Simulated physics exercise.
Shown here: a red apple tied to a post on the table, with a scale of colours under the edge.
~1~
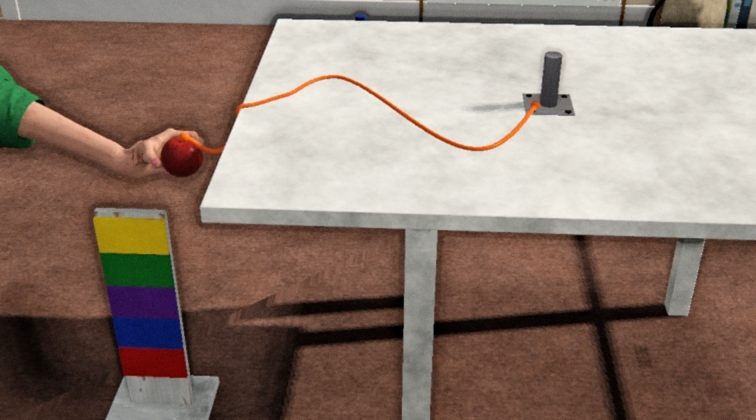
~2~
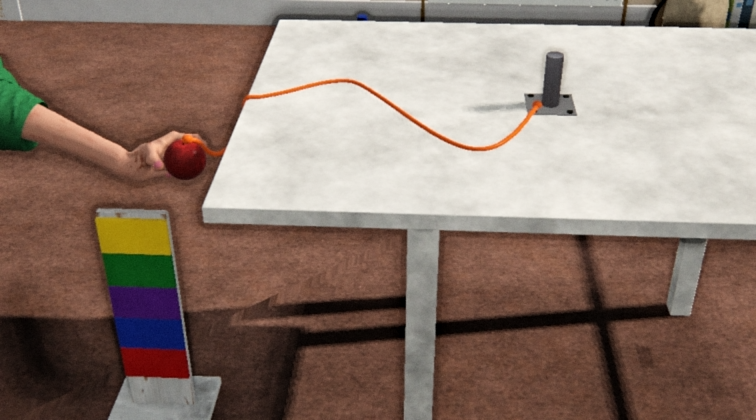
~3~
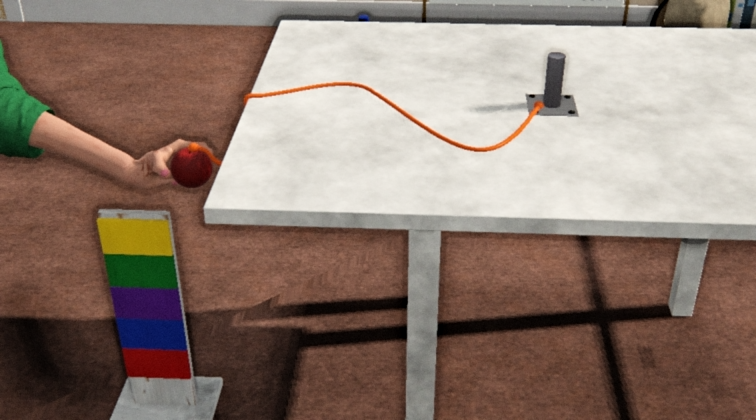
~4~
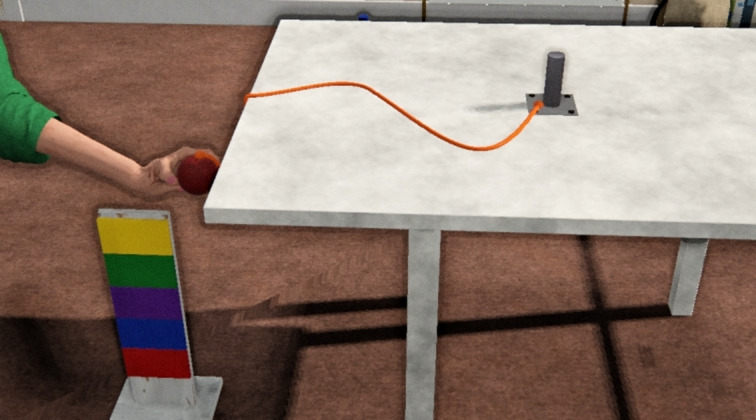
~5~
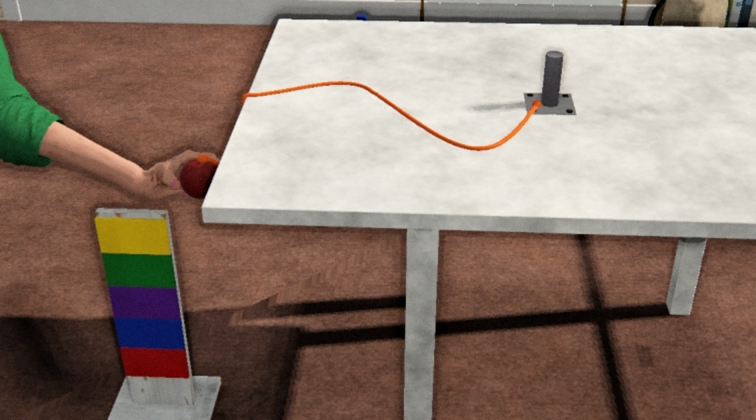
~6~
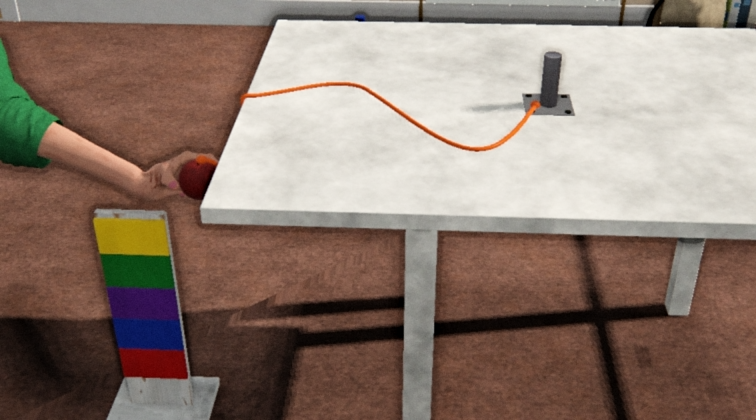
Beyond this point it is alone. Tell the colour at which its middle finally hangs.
It hangs at blue.
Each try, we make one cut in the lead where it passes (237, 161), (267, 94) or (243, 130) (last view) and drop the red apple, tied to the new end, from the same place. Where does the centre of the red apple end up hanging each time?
First try near (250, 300), second near (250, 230), third near (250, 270).
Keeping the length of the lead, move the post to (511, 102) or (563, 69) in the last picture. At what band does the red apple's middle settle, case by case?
Answer, in order: Red, purple.
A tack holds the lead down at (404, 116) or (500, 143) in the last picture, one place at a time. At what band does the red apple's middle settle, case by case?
Green, then purple.
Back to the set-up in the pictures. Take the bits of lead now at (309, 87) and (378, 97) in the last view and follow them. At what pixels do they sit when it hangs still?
Around (239, 175), then around (267, 118).
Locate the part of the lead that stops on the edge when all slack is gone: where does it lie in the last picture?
Go for the one at (359, 86).
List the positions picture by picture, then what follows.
The first picture shows red apple (182, 157); yellow (131, 237); green (137, 271); purple (142, 304); blue (148, 334); red (153, 364).
The second picture shows red apple (185, 159); lead through (522, 126) (454, 143) (391, 104) (328, 82) (245, 111).
The third picture shows red apple (192, 168).
The fourth picture shows red apple (198, 175); lead through (523, 126) (455, 143) (392, 104) (324, 85) (246, 118).
The fifth picture shows red apple (200, 179).
The sixth picture shows red apple (200, 180); lead through (520, 126) (452, 144) (389, 105) (321, 85) (244, 118).
Early on, apple near (228, 332); level with blue.
Midway, apple near (278, 341); level with blue.
Near the end, apple near (242, 338); level with blue.
Finally, apple near (260, 342); level with blue. Its middle rests at the blue band.
